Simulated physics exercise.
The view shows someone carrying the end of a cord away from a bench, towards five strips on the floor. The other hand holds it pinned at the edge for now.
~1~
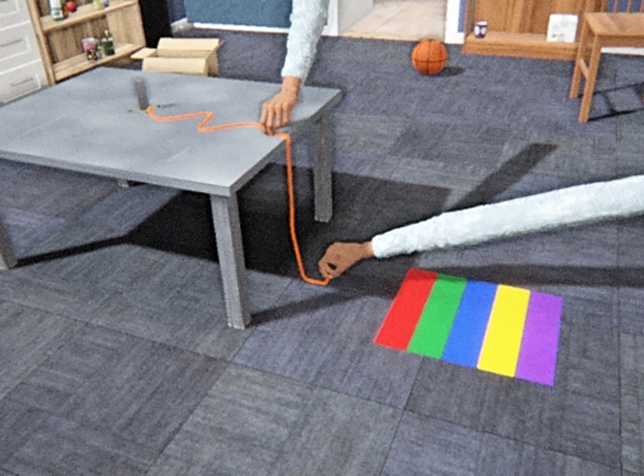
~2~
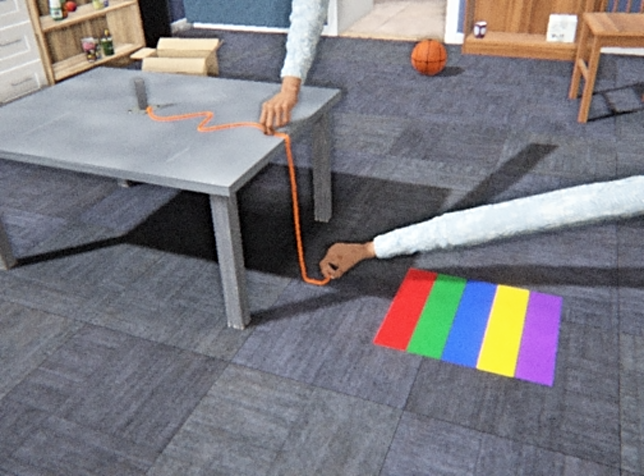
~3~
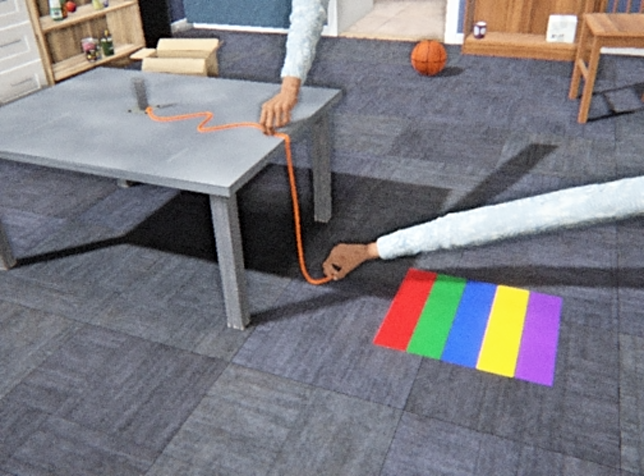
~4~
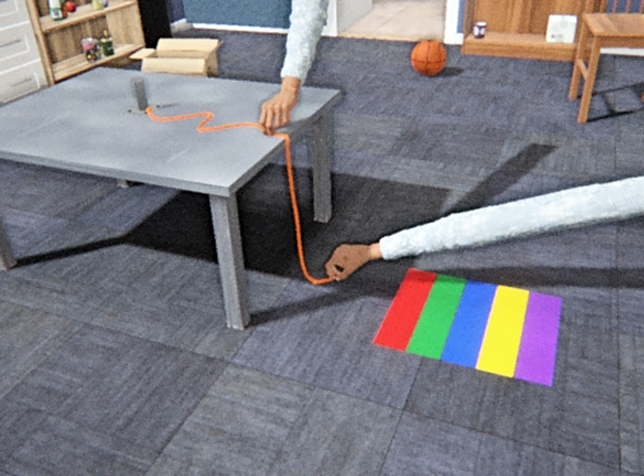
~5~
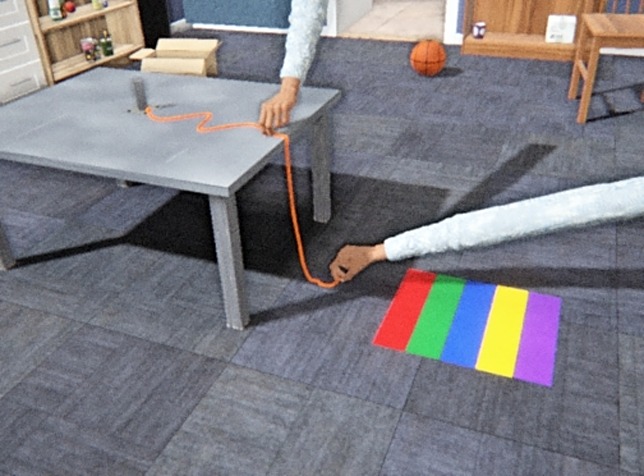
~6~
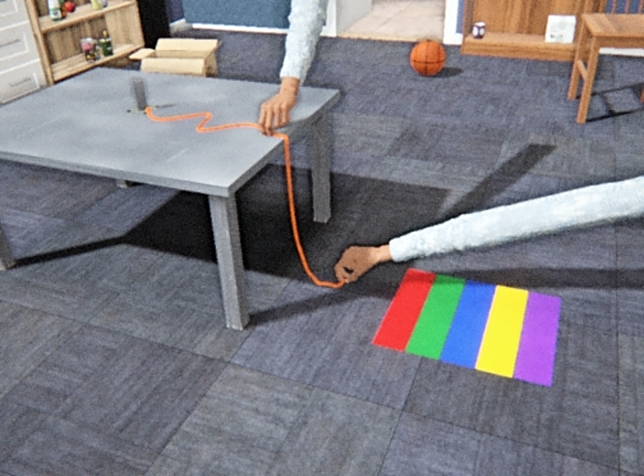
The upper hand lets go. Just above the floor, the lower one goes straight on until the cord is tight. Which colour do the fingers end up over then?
They end up over the yellow strip.
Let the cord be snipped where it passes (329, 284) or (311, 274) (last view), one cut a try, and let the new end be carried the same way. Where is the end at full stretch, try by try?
Respectively (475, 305) and (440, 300).
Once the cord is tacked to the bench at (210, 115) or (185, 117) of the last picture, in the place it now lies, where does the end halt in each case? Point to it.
Respectively (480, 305) and (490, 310).
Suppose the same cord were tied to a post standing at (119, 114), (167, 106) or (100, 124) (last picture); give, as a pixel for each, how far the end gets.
Try by try: (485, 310), (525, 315) and (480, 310).
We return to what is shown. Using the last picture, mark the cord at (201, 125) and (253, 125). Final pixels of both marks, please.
At (241, 126), then (300, 147).
Soon after, end near (452, 302); over green.
Then, end near (486, 309); over blue.
At full stretch, end near (506, 313); over yellow. It halts on the yellow strip.
